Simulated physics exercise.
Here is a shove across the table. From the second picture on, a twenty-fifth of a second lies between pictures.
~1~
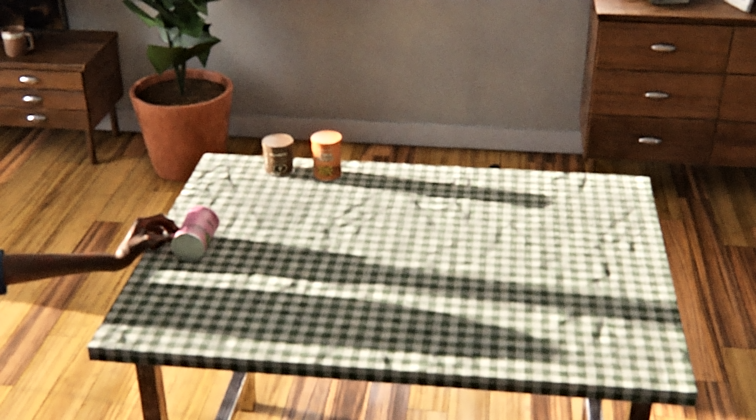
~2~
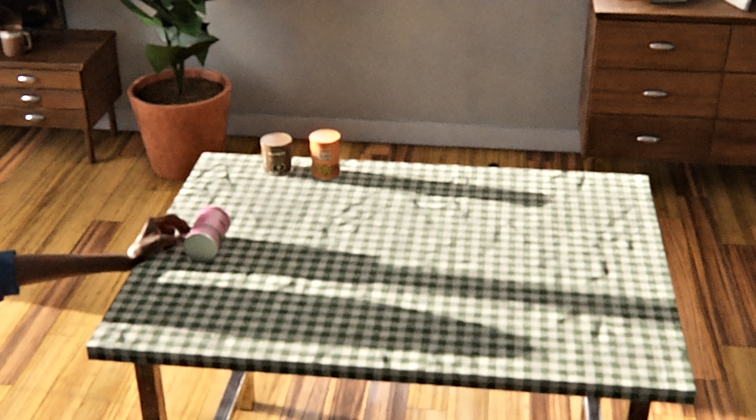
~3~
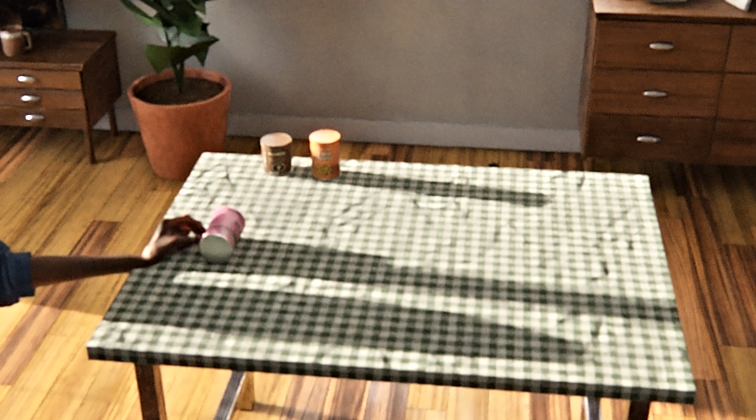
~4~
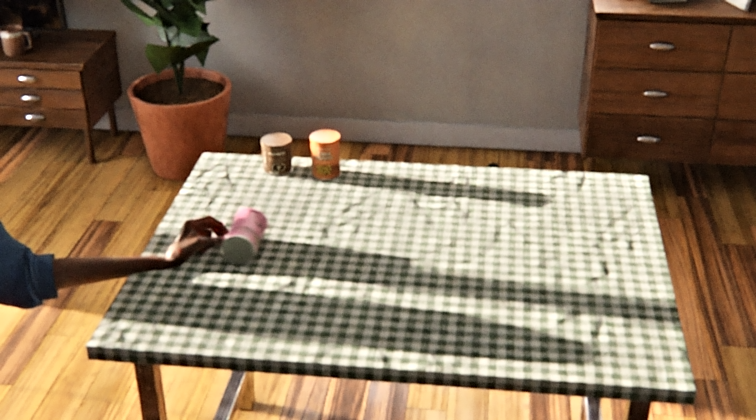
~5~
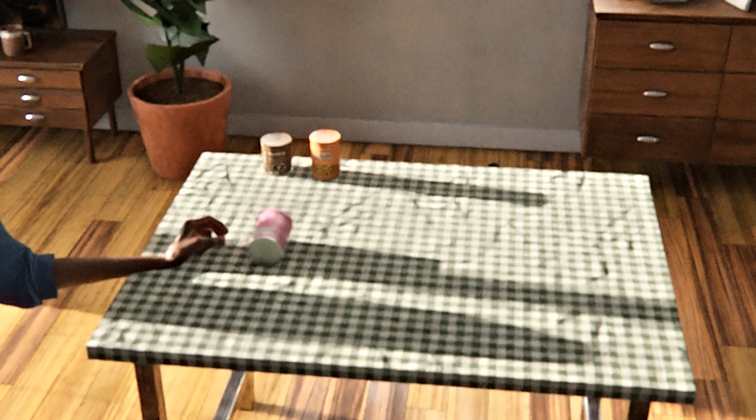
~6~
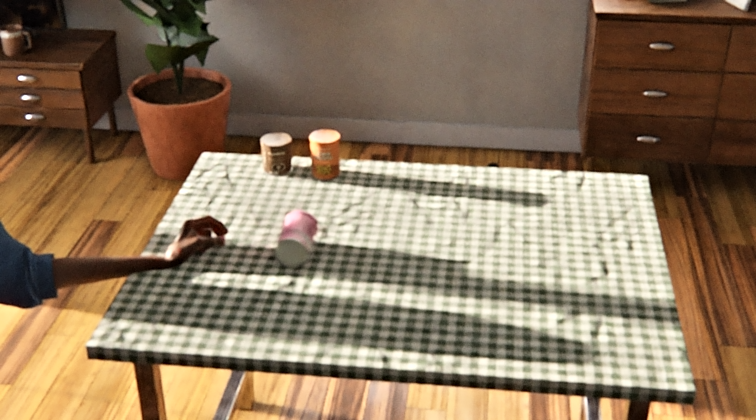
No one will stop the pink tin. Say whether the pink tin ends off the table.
The pink tin falls off the table.
Then, 0.30 s on from there, pink tin shifted well along near (481, 250).
Then, 0.60 s on from there, pink tin shifted well along near (647, 260).
Then, 1.00 s on from there, pink tin now off the table.
In the end, off the table, pink tin.
